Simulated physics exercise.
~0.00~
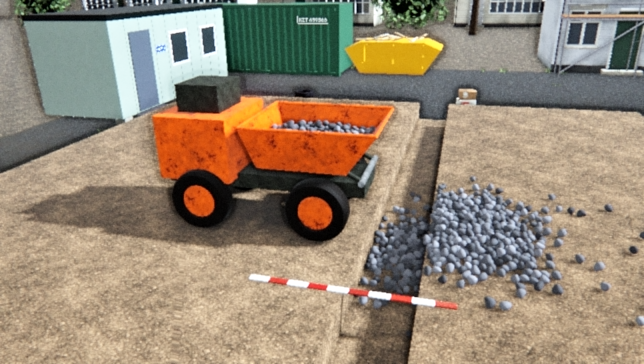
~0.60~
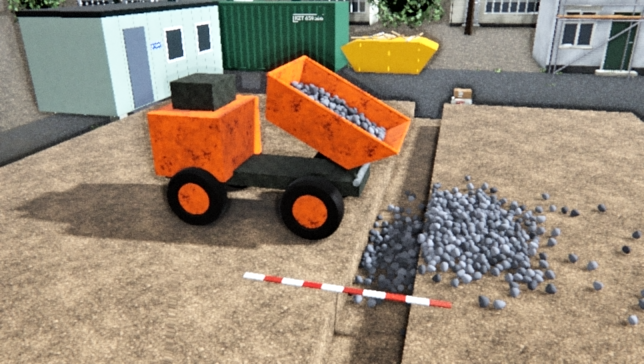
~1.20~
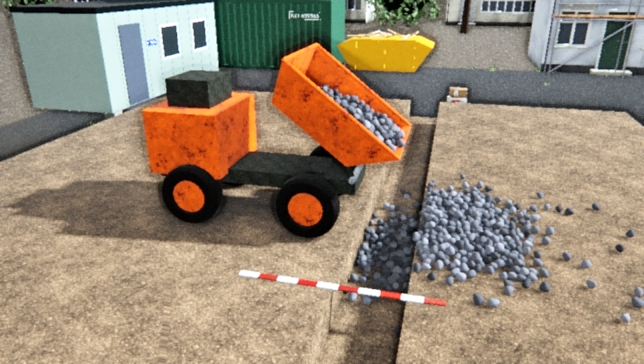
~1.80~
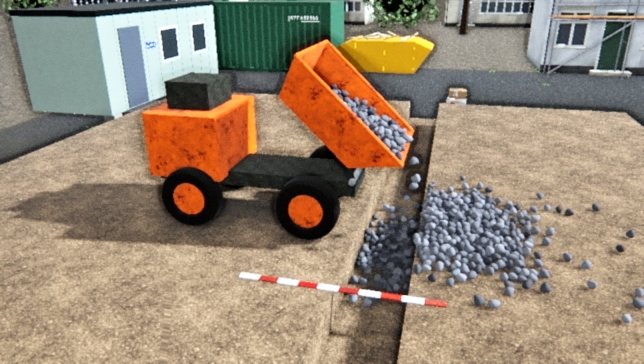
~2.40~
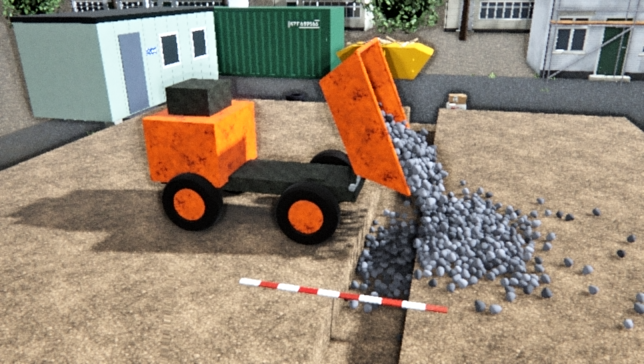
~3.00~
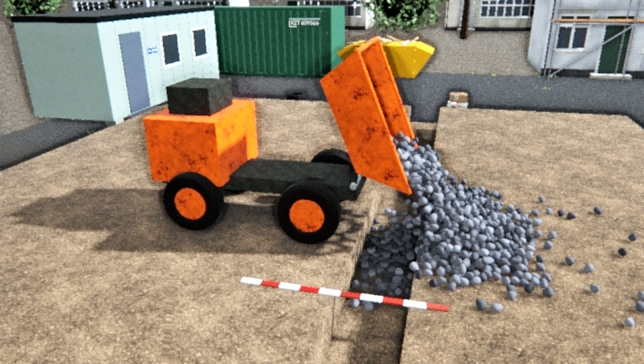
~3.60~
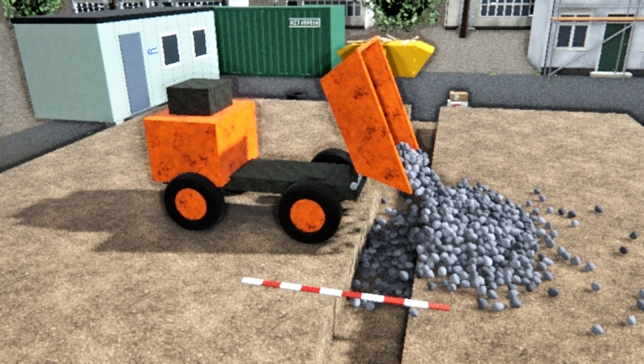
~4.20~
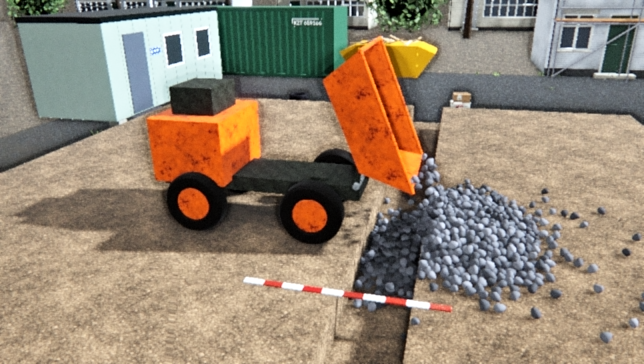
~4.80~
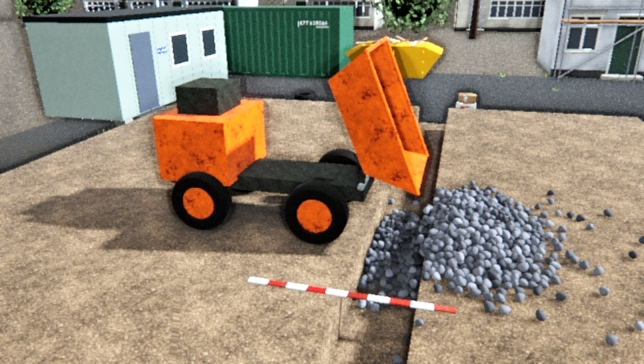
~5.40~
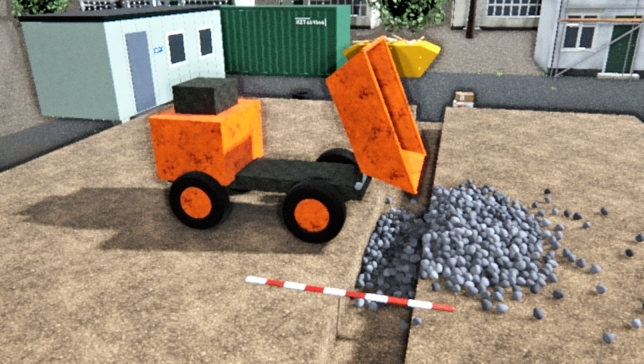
Building site with cabins and containers, an orange dumper tipping its skip in stages, grey stones spilling across a trench, skip staying raised.
